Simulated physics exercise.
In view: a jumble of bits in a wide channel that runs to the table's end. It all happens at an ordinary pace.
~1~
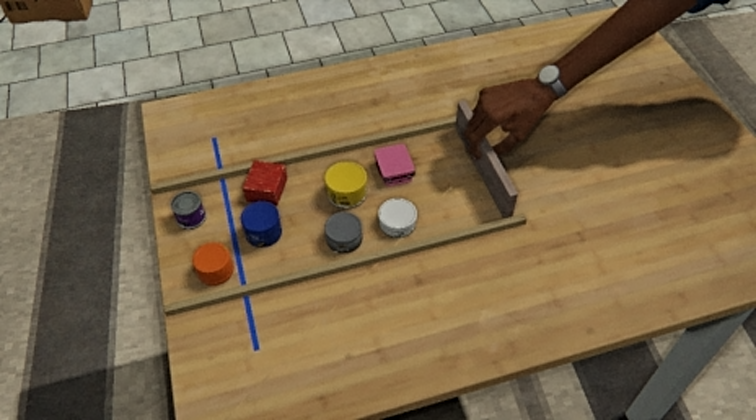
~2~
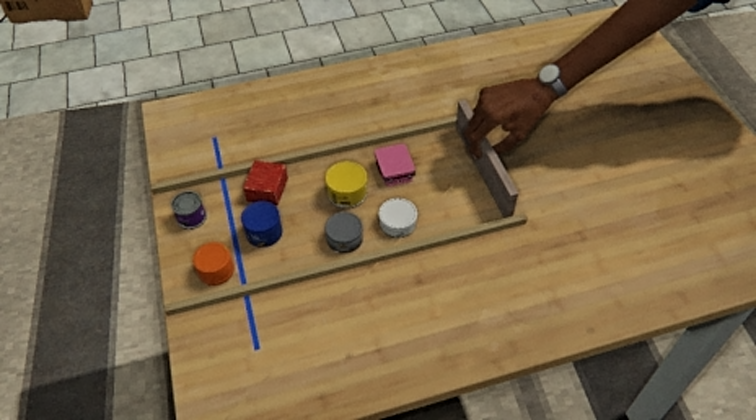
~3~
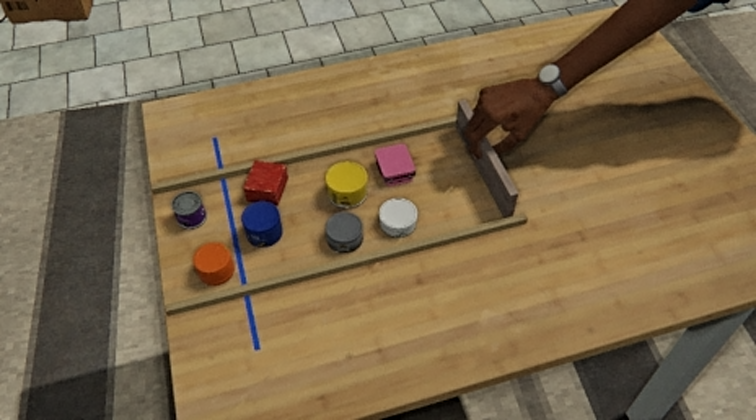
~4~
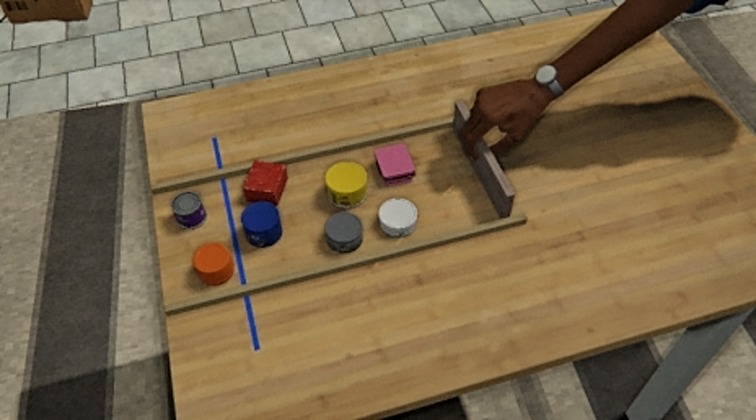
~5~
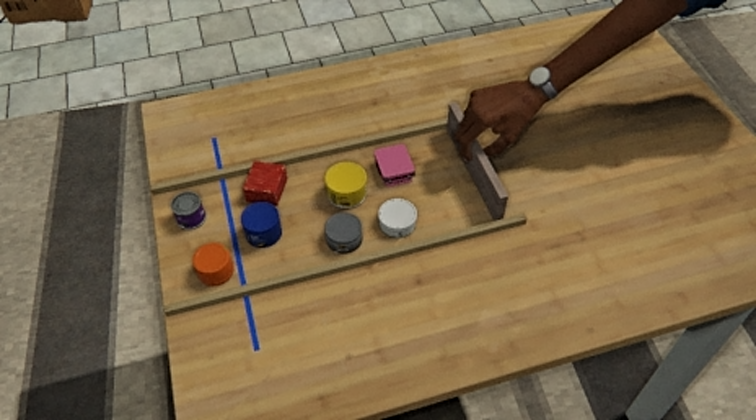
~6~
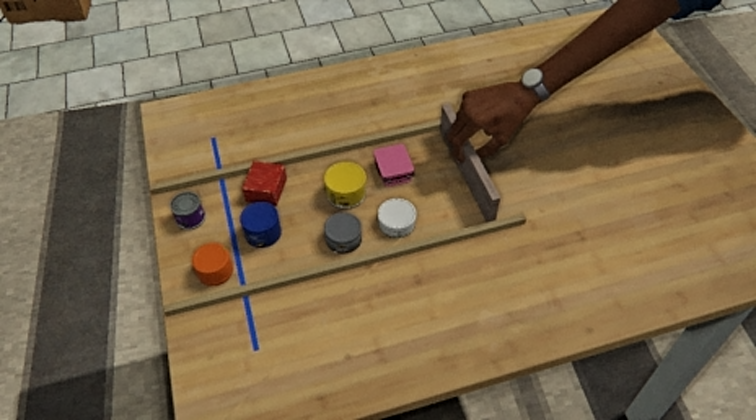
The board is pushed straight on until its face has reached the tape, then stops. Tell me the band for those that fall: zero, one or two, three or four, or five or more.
The number that fall off is one or two.
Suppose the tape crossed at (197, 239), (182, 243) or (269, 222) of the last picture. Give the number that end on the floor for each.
It would be 6, 6 and 0.
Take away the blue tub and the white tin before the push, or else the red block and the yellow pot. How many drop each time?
It would be 1 and 1.
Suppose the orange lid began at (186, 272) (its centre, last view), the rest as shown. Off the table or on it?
From there it comes down.
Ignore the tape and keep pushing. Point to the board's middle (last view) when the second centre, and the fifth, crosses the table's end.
About (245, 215), then (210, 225).
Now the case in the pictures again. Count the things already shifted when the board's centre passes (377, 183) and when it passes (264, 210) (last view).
By then 4, and 8.
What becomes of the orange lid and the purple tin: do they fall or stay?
The orange lid drops off; the purple tin drops off.
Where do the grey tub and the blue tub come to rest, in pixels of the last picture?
The grey tub stops around (185, 282); the blue tub around (163, 256).
Soon after, none off yet; purple tin at rest near (188, 211); orange lid at rest near (213, 265); blue tub at rest near (261, 225).
Then, none off yet; purple tin at rest near (188, 211); orange lid at rest near (213, 265); blue tub moving near (257, 228).
Further on, none off yet; purple tin moving near (184, 211); orange lid moved about its own width near (192, 277); blue tub moved about its own width near (208, 245).
By the end, the number that fall off is one or two; fallen, orange lid and purple tin.
